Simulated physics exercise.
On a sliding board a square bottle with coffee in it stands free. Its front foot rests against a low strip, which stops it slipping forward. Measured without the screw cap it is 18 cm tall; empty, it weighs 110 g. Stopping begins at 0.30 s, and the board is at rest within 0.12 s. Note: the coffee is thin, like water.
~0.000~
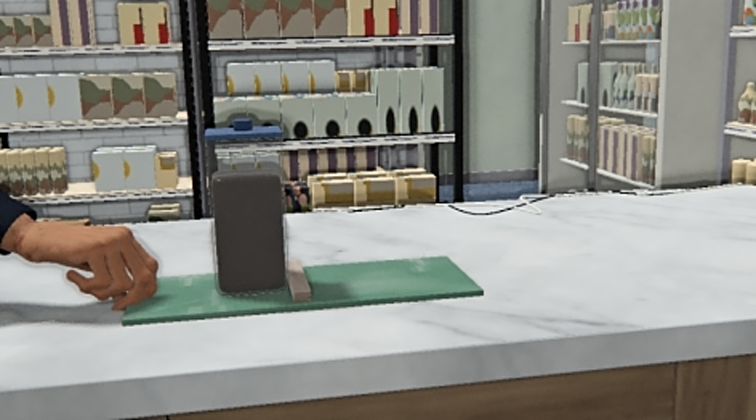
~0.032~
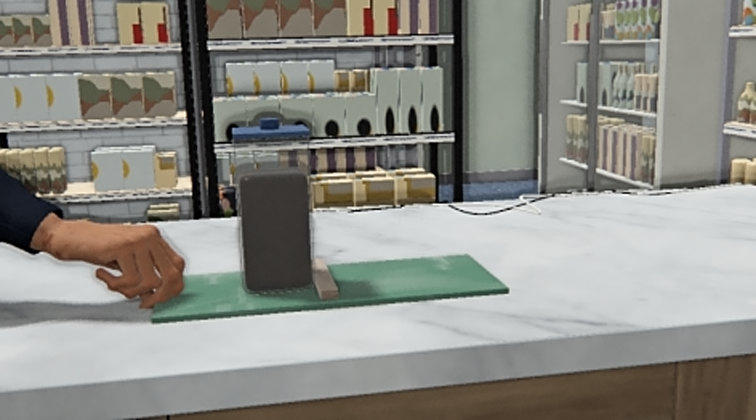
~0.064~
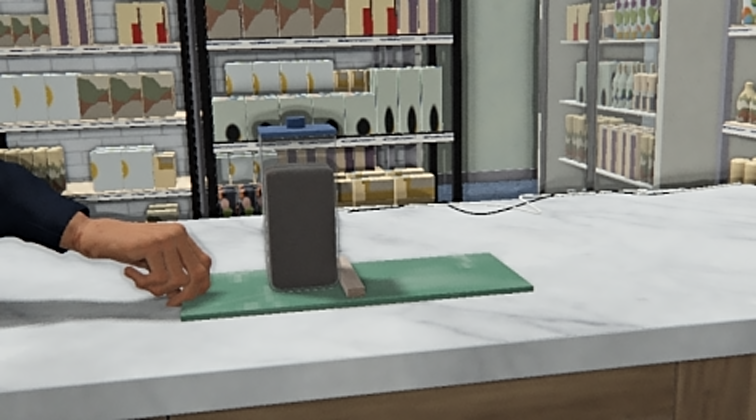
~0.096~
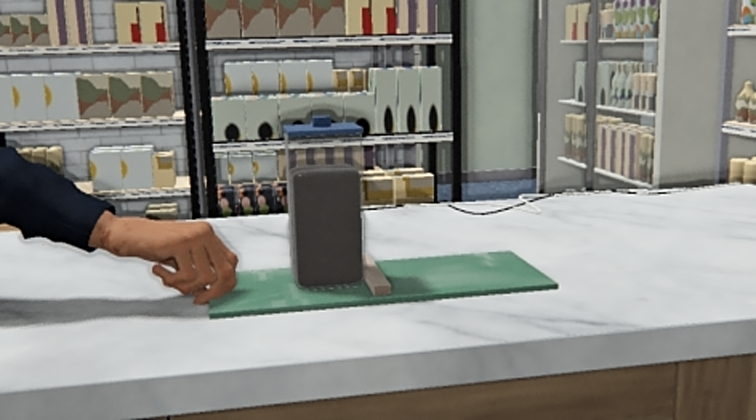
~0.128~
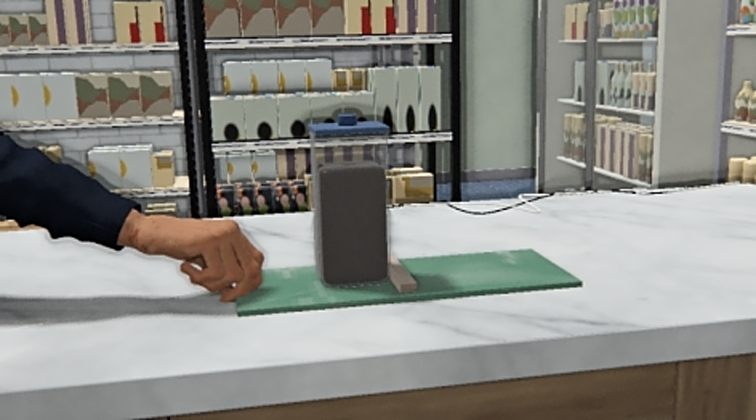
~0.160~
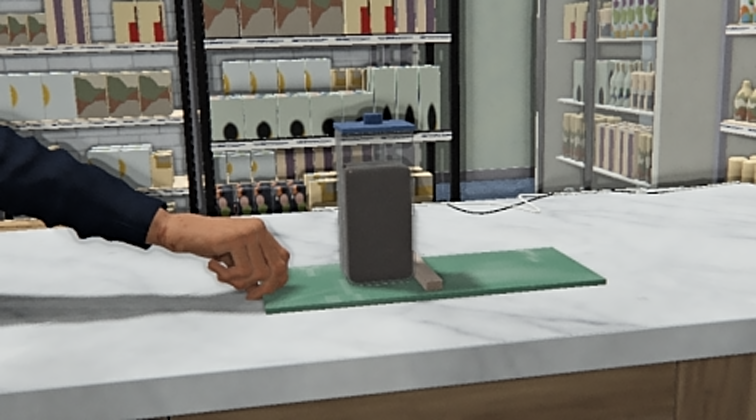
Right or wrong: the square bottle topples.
Right.
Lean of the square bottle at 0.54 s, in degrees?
The tilt is near 32°.
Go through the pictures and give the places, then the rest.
In the first frame, it has moved 0.0 cm; in the square bottle the surface runs from (212, 176) to (279, 172), rim (279, 137).
In the second frame, it has moved 3.0 cm; in the square bottle the surface runs from (238, 174) to (305, 170).
In the third frame, it has moved 6.0 cm; in the square bottle the surface runs from (264, 169) to (330, 166).
In the fourth frame, it has moved 9.0 cm; in the square bottle the surface runs from (290, 170) to (356, 168).
In the fifth frame, it has moved 12.0 cm; in the square bottle the surface runs from (316, 165) to (381, 164).
In the sixth frame, it has moved 15.0 cm; in the square bottle the surface runs from (341, 165) to (405, 164).
After 0.42 s the board moves at 0.00 m/s; the square bottle leans 12°.
After 0.54 s the square bottle leans 33°.
After 0.70 s the square bottle lies on its side.
After 0.92 s the square bottle lies on its side.
In the end the square bottle lies on its side.
